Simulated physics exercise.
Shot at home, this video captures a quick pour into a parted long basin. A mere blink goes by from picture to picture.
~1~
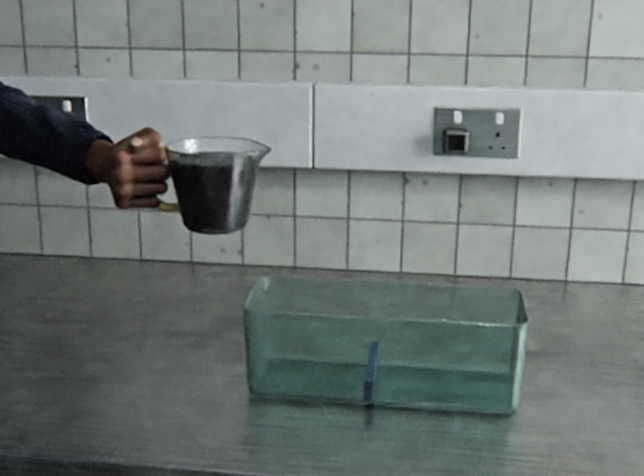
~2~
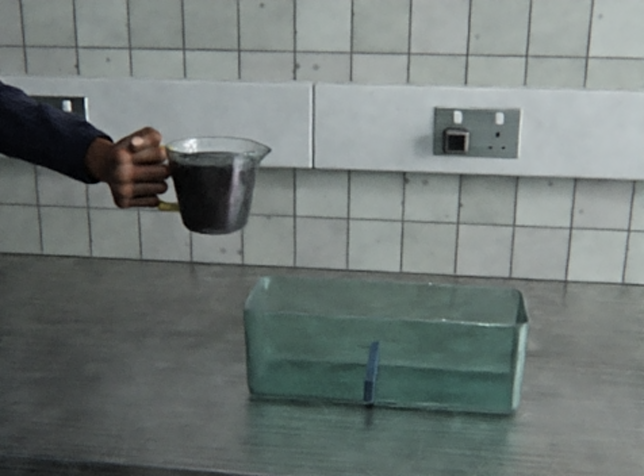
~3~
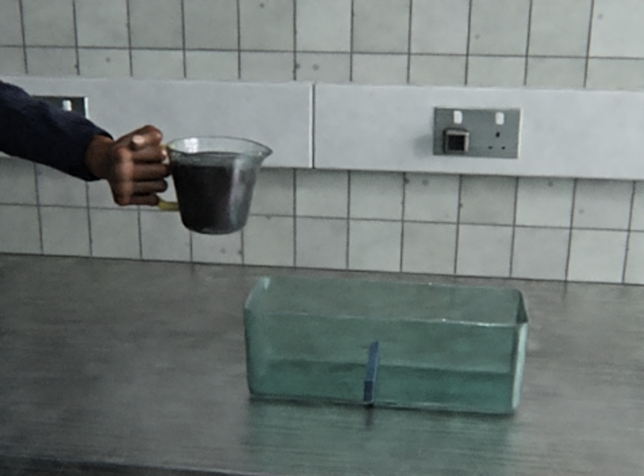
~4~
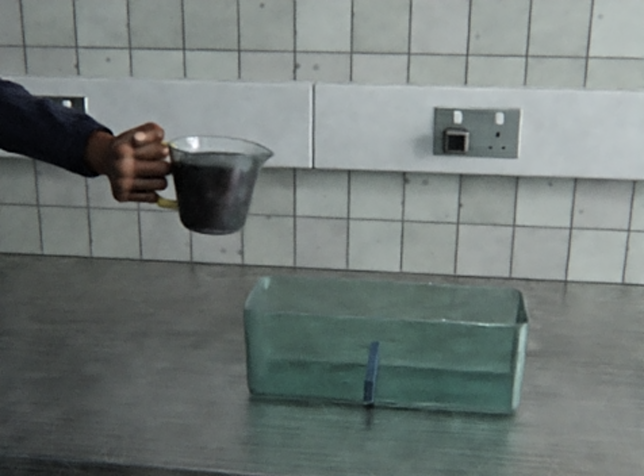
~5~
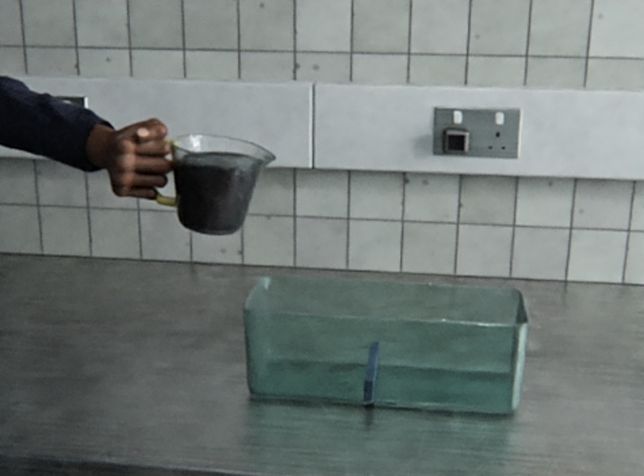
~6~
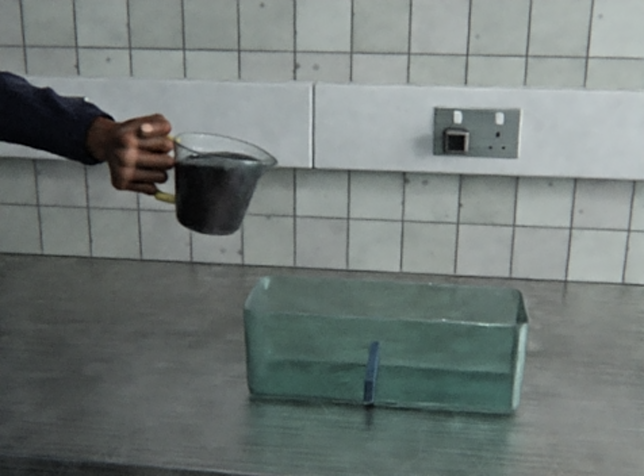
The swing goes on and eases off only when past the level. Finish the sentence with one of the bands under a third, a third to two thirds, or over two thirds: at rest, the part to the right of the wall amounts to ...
At rest, the part to the right of the wall amounts to under a third.
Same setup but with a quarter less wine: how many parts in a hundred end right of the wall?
The share comes to some 15 parts in a hundred.
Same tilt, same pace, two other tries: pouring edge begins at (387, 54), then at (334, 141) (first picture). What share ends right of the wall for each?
85 % and 65 %.
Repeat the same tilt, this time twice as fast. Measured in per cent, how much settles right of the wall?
Some 20 per cent.
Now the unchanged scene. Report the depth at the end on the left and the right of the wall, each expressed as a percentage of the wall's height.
90 % left, 10 % right.
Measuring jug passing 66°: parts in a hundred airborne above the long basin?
20 %.
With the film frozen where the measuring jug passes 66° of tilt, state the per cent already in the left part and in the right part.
Roughly 10 % on the left side and 0 % on the right side.
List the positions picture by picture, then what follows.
In the first picture, it leans 0°; its right rim is at (271, 149); the wine meets the walls at (174, 157) and (258, 160); the long basin's rim runs from (252, 293) to (525, 308); the wall's top is at (372, 361).
In the second picture, it leans 1°; its right rim is at (271, 150); the wine meets the walls at (174, 157) and (258, 160).
In the third picture, it leans 2°; its right rim is at (272, 151); the wine meets the walls at (175, 157) and (259, 161).
In the fourth picture, it leans 4°; its right rim is at (274, 154); the wine meets the walls at (176, 157) and (260, 162).
In the fifth picture, it leans 8°; its right rim is at (276, 158); the wine meets the walls at (178, 157) and (263, 163).
In the sixth picture, it leans 12°; its right rim is at (278, 162); the wine meets the walls at (181, 158) and (266, 163).
A moment on, the measuring jug is tipped part way and 70 per cent is still to pour, 8 is left of the wall and 0 right of it.
Next, the measuring jug is tipped on its side and 15 per cent is still to pour, 65 is left of the wall and 4 right of it.
Then the measuring jug is tipped right over and 0 per cent is still to pour, 83 is left of the wall and 14 right of it.
Later the measuring jug is tipped right over and 0 per cent is still to pour, 84 is left of the wall and 14 right of it.
In the end 84 per cent lies left of the wall, 14 right of it and 1 outside.
